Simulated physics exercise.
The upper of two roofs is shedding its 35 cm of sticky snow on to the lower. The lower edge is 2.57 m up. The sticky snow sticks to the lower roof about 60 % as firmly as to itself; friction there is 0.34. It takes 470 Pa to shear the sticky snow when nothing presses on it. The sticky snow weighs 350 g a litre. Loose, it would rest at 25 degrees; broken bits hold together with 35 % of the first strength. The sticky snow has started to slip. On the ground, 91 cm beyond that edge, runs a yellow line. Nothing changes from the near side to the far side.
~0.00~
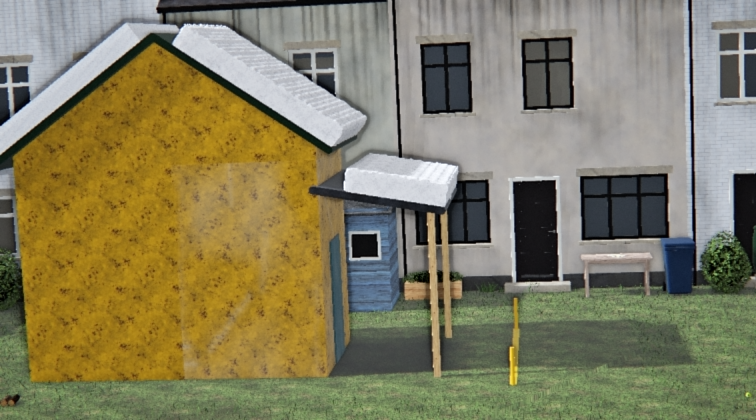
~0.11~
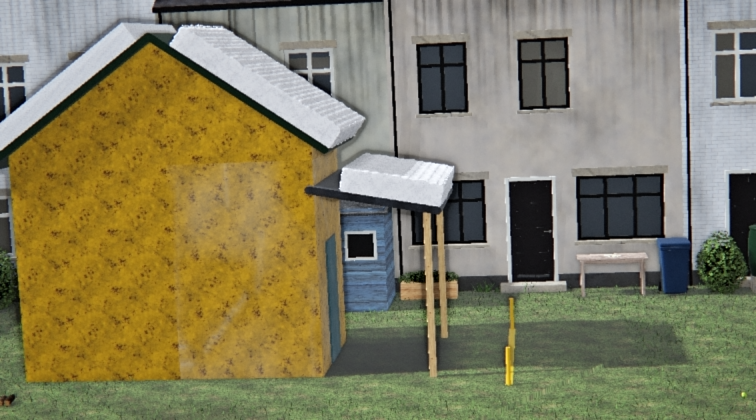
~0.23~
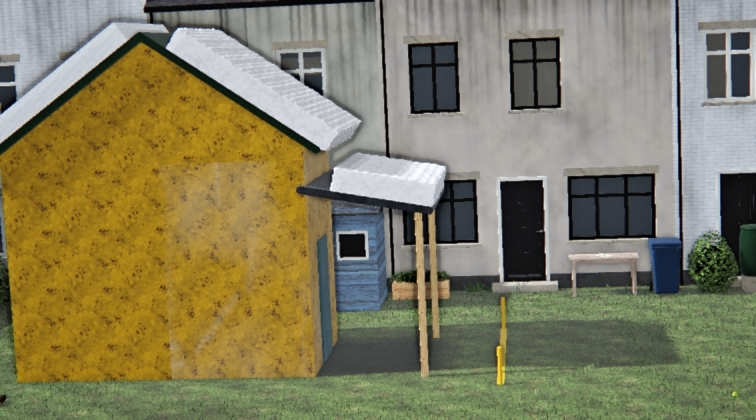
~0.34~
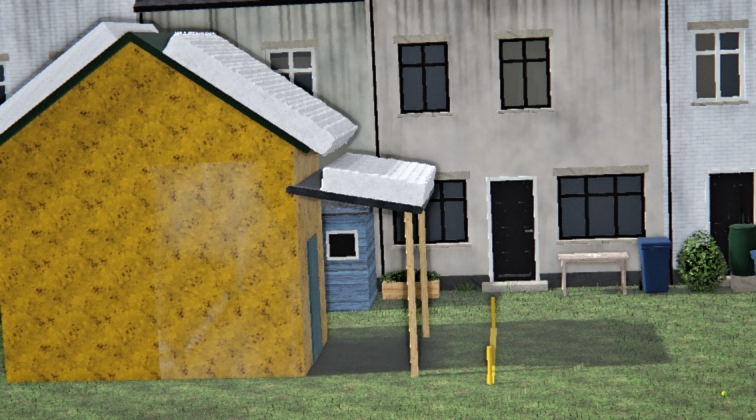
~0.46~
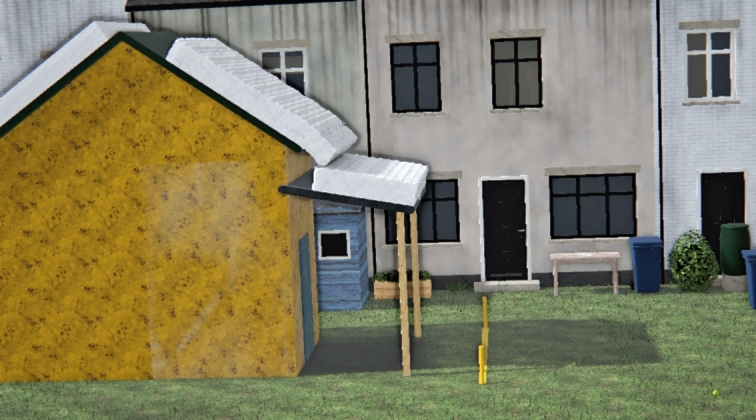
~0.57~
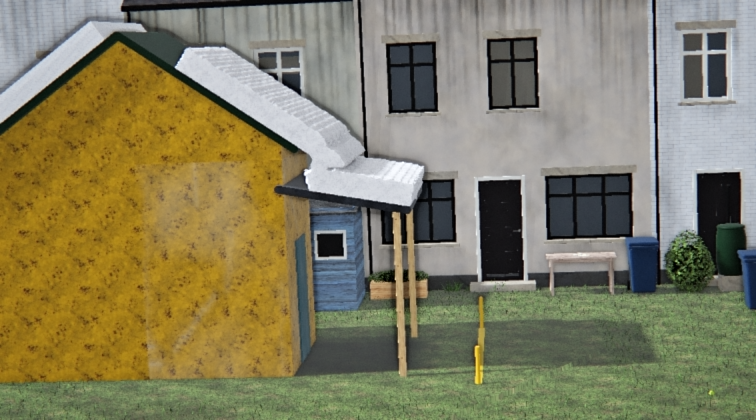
We see a thick white layer of snow slide slowly down the right slope of a yellow building's roof, baring a dark green strip near the ridge and reaching the snowy porch roof below, while the view drifts right.
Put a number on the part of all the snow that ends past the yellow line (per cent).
Close to 49 per cent.
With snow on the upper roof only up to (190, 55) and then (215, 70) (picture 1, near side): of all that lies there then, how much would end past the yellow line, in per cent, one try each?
In that order: 40 %, 30 %.
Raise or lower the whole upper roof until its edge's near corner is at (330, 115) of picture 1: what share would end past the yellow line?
Then about 65 %.
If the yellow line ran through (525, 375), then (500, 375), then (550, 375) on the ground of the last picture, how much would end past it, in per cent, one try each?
In that order: 30 %, 45 %, 25 %.
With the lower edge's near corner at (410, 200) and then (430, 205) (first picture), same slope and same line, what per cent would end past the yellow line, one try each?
In turn about 60 %, 55 %.
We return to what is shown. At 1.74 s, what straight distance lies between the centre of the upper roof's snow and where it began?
About 3.4 m.
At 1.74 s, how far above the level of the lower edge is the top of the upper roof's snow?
Some 0.7 m.
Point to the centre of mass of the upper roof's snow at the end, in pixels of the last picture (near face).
Near (489, 305).
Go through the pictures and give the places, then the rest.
Leading edge of the sticky snow at (333, 130), in the first picture.
Leading edge of the sticky snow at (331, 146), its middle shifted 2.9 cm, in the second picture.
Leading edge of the sticky snow at (327, 143), its middle shifted 11 cm, 4 % of it past the upper edge, in one piece, in the third picture.
Leading edge of the sticky snow at (324, 140), its middle shifted 24 cm, 9 % of it past the upper edge, in one piece, in the fourth picture.
Leading edge of the sticky snow at (326, 142), its middle shifted 43 cm, 15 % of it past the upper edge, cracking, in the fifth picture.
Leading edge of the sticky snow at (335, 151), its middle shifted 67 cm, 24 % of it past the upper edge, in one piece, in the sixth picture.
After 1.10 s, none is below the lower edge and 0 % is past the line.
After 1.74 s, 34 % is below the lower edge and 19 % is past the line.
After 2.37 s, 64 % is below the lower edge and 46 % is past the line.
After 3.00 s, 66 % is below the lower edge and 49 % is past the line.
After 3.40 s, at the end, 66 % is below the lower edge and 49 % is past the line.
